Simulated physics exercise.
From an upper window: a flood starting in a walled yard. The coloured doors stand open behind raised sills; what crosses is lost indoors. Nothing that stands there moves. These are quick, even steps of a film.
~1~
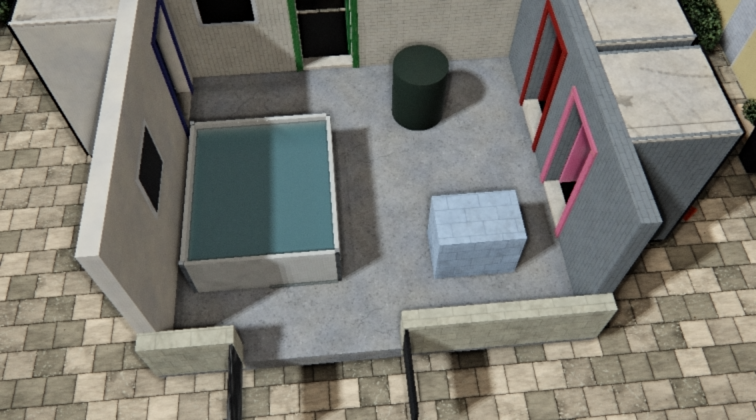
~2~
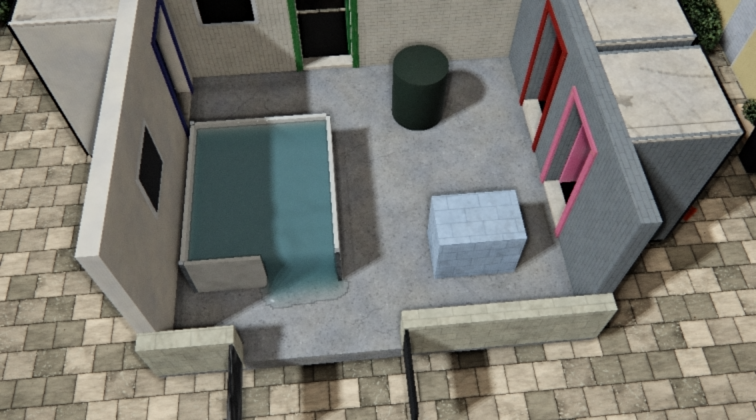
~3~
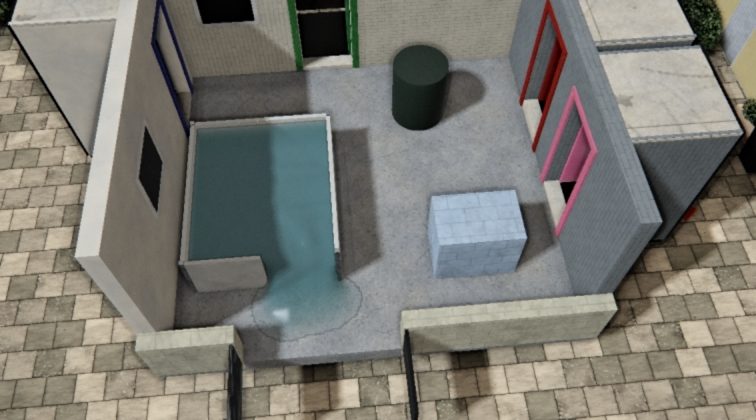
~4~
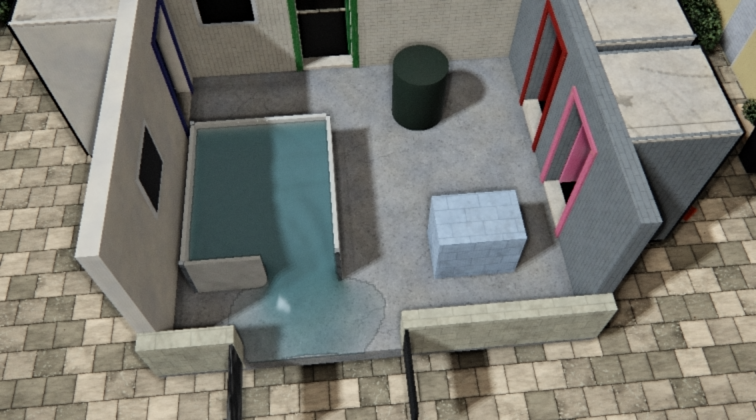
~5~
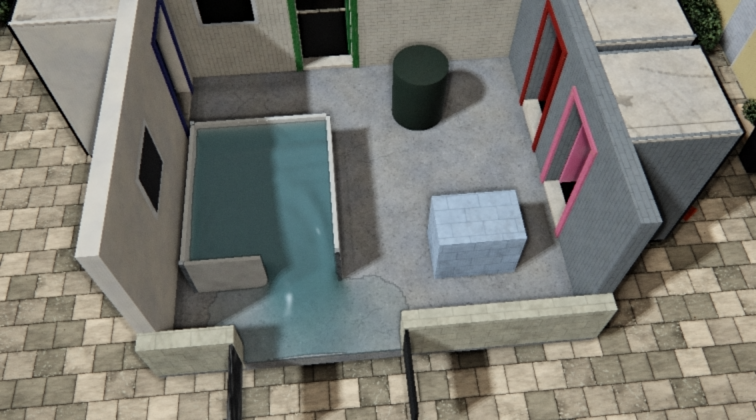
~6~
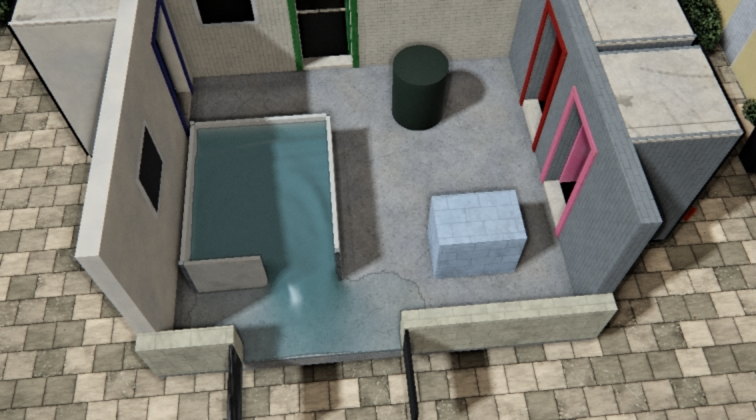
To begin with, still water fills a walled tank on the left of a grey yard, near a dark green cylinder and a pale blue block. Part of the tank's front wall gives way and water pours out, spreading across the floor to the front wall's gap and rightward toward the block.
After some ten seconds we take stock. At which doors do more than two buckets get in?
In the end: The red door admits no more than that; the blue door admits no more than that; the green door admits no more than that; the pink door admits no more than that.
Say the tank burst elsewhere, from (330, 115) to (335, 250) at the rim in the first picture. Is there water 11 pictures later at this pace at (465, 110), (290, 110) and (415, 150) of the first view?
One after the other: Under water, dry, under water.
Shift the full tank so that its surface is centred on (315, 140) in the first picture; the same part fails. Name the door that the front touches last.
I say the blue door.
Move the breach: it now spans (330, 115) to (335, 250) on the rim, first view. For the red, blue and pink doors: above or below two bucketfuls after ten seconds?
My reading: Red takes more; blue floods; pink lets more in.
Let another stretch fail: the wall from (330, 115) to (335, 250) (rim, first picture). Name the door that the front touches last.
The one in blue.
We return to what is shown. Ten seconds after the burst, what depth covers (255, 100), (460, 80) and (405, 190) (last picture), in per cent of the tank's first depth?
In that order: 0, 2 and 0 per cent.
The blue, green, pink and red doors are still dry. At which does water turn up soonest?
First comes the pink one.
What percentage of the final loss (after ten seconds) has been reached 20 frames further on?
Near 60 in a hundred.
A moment on, water covers 15 % of the floor; the red door not reached, the blue door not reached, the green door not reached, the pink door not reached.
Next, water covers 20 % of the floor; the red door not reached, the blue door not reached, the green door not reached, the pink door not reached.
Then, water covers 25 % of the floor; the red door not reached, the blue door not reached, the green door not reached, the pink door wet at the sill, nothing in.
Later, water covers 30 % of the floor; the red door wet at the sill, nothing in, the blue door wet at the sill, nothing in, the green door not reached, the pink door wet at the sill, nothing in.
In the end, water covers 35 % of the floor; the red door wet at the sill, nothing in, the blue door wet at the sill, nothing in, the green door not reached, the pink door wet at the sill, nothing in.
